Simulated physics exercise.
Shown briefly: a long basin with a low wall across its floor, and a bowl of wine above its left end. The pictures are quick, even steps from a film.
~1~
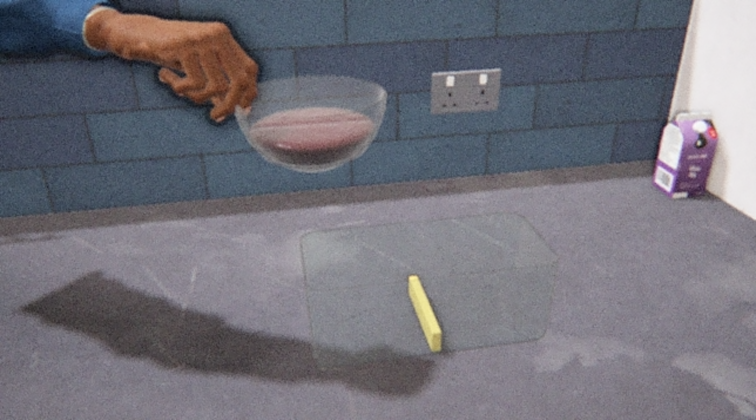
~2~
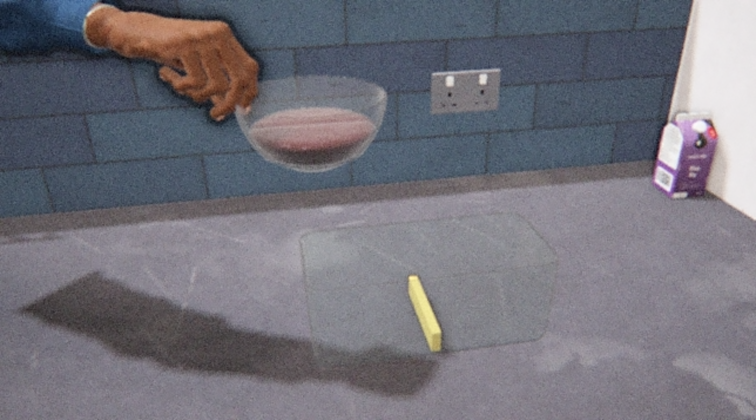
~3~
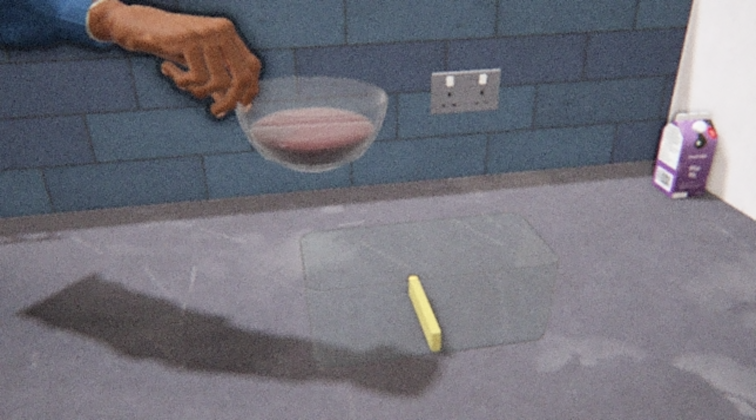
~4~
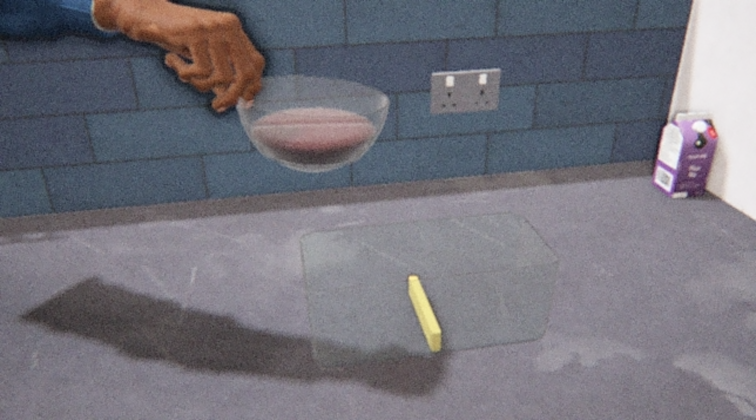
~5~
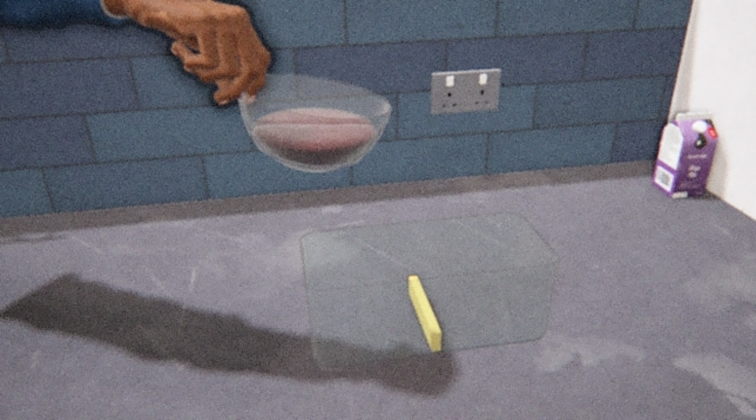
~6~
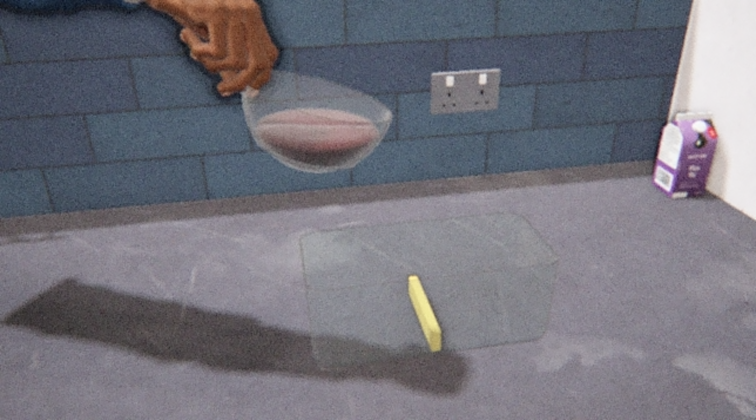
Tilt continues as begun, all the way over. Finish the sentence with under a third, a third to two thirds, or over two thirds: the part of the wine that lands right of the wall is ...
It is a third to two thirds.
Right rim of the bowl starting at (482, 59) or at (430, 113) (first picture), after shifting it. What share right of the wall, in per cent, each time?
Near 75 in a hundred first, near 75 in a hundred second.
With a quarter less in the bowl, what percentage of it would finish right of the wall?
30 per cent.
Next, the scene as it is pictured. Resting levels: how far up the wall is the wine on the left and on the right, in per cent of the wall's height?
I'd put the left at about 40 and the right at about 30.
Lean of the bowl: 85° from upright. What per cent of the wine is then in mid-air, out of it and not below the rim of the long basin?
Around 60 percent.
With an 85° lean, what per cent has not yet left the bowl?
I'd put it near 30 %.
A moment on, the bowl is tipped on its side and 30 per cent is still to pour, 4 is left of the wall and 8 right of it.
Next, the bowl is tipped right over and 0 per cent is still to pour, 55 is left of the wall and 42 right of it.
Then the bowl is tipped right over and 0 per cent is still to pour, 55 is left of the wall and 43 right of it.
Later the bowl is tipped right over and 0 per cent is still to pour, 55 is left of the wall and 43 right of it.
At rest 55 per cent lies left of the wall, 43 right of it and 2 outside.
